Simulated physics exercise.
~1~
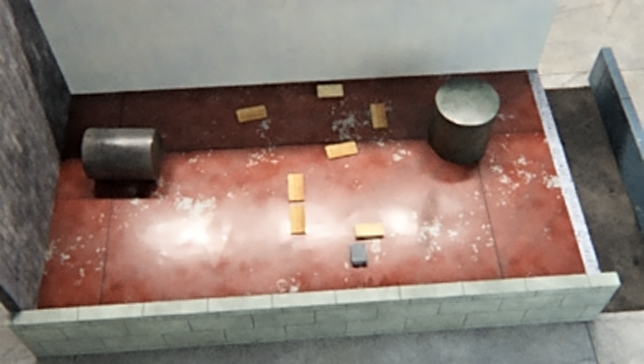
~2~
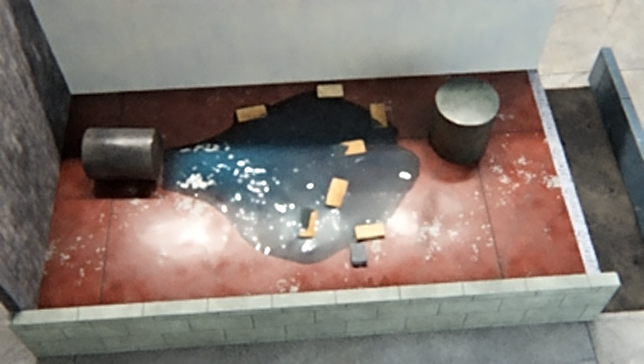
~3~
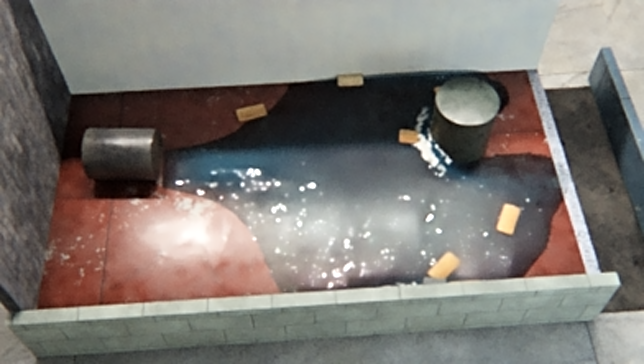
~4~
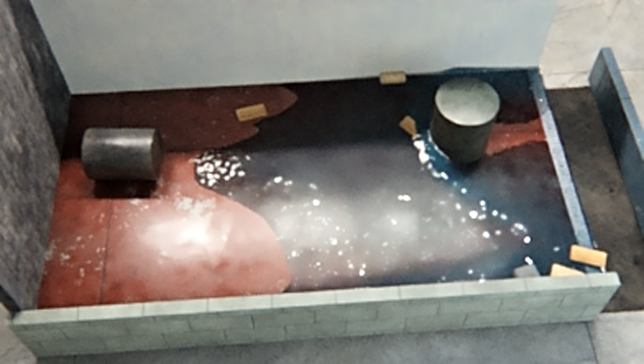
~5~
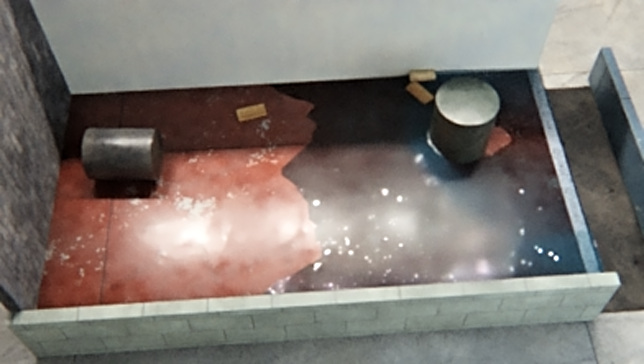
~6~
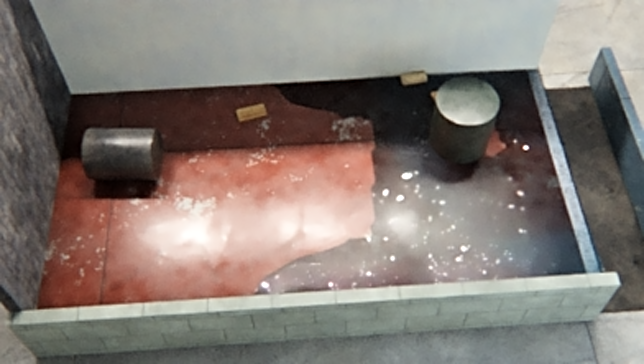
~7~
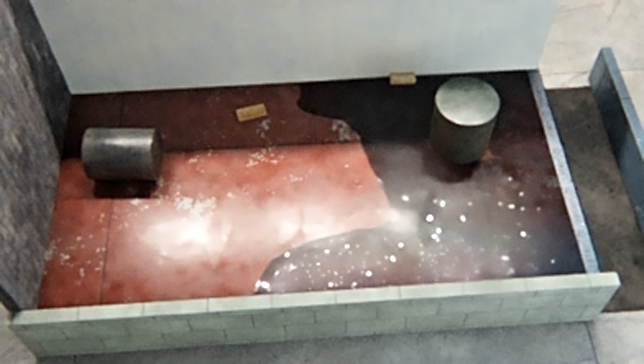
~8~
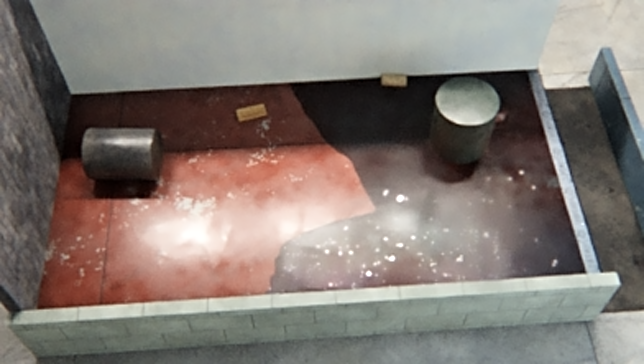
Dark liquid spills from a grey drum lying on its side at the left of a walled, red-floored workshop, seen from above by a still camera. Small yellowish blocks and one dark block lie scattered around the middle, and an upright grey cylinder stands at the right. The glossy pool spreads rightward beneath the blocks, then surrounds the cylinder and carries most of them away to the right. Some gather at the lower right corner, then disappear from view. The liquid draws back from the left, leaving a dark sheet on the right, one block unmoved at upper left and another by the back wall.
